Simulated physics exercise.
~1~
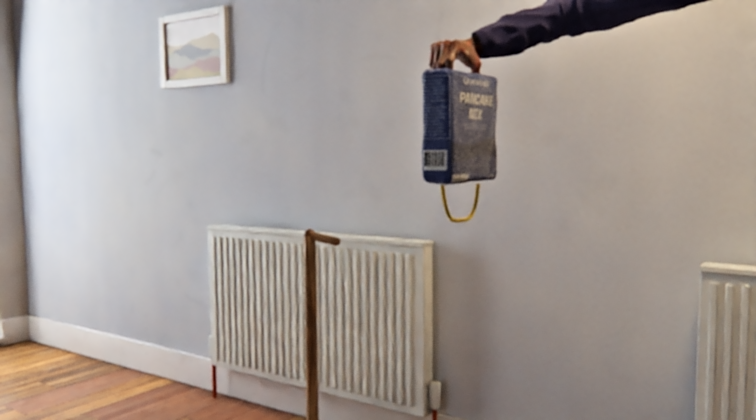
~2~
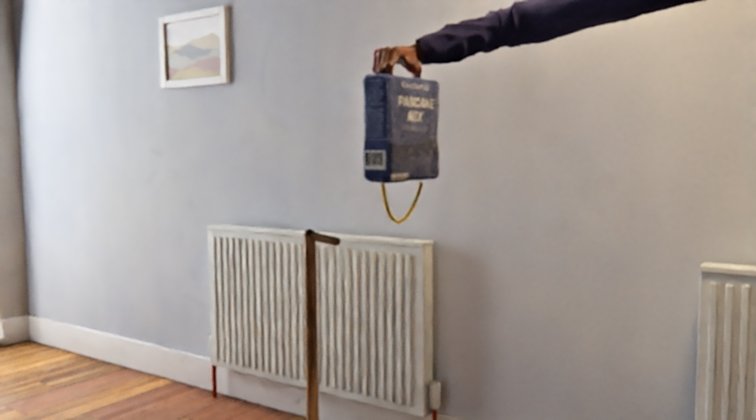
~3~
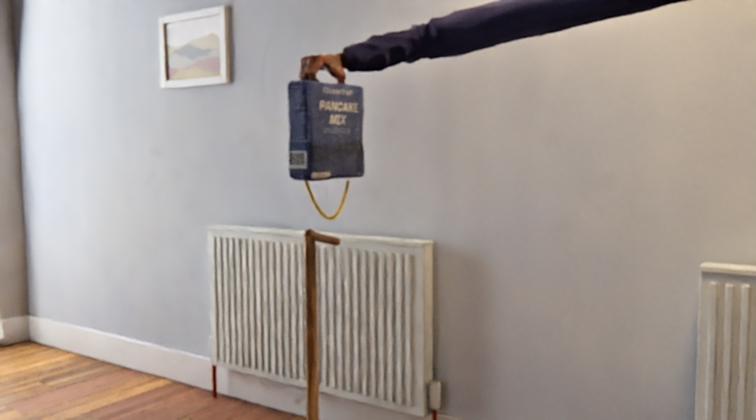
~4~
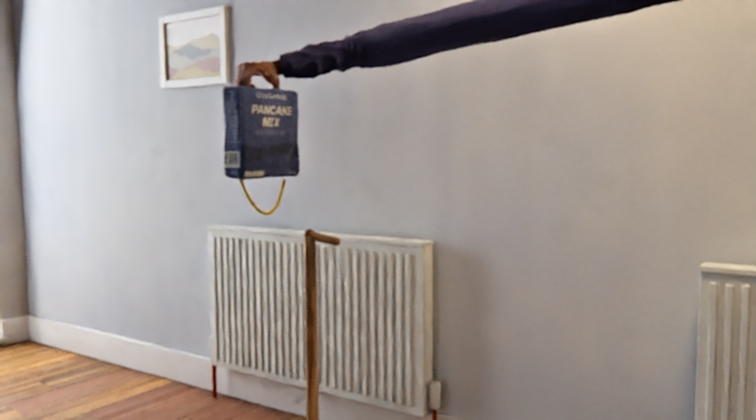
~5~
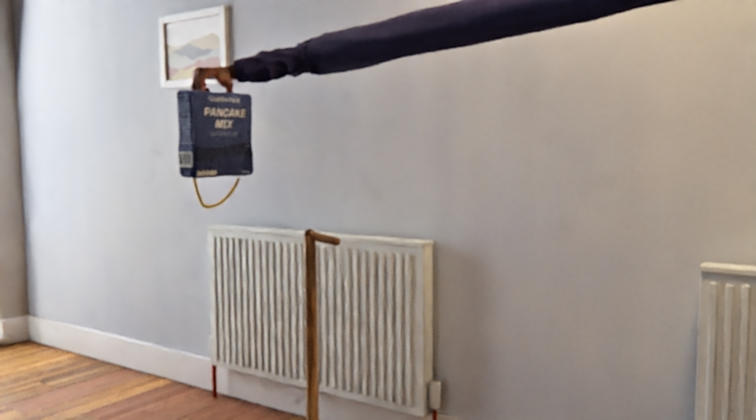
A blue bag labelled pancake mix, with a yellow loop hanging beneath it, is held from above by a hand in a dark sleeve reaching in from the right. The still, level view shows a room with a pale grey wall, a small framed landscape at upper left, white radiators and a wooden floor. A brown post with a short sideways hook at its top stands before the larger radiator. The hand carries the upright bag left, and the low loop passes just above the post without catching. The bag continues freely, ending left of the post, below the picture.
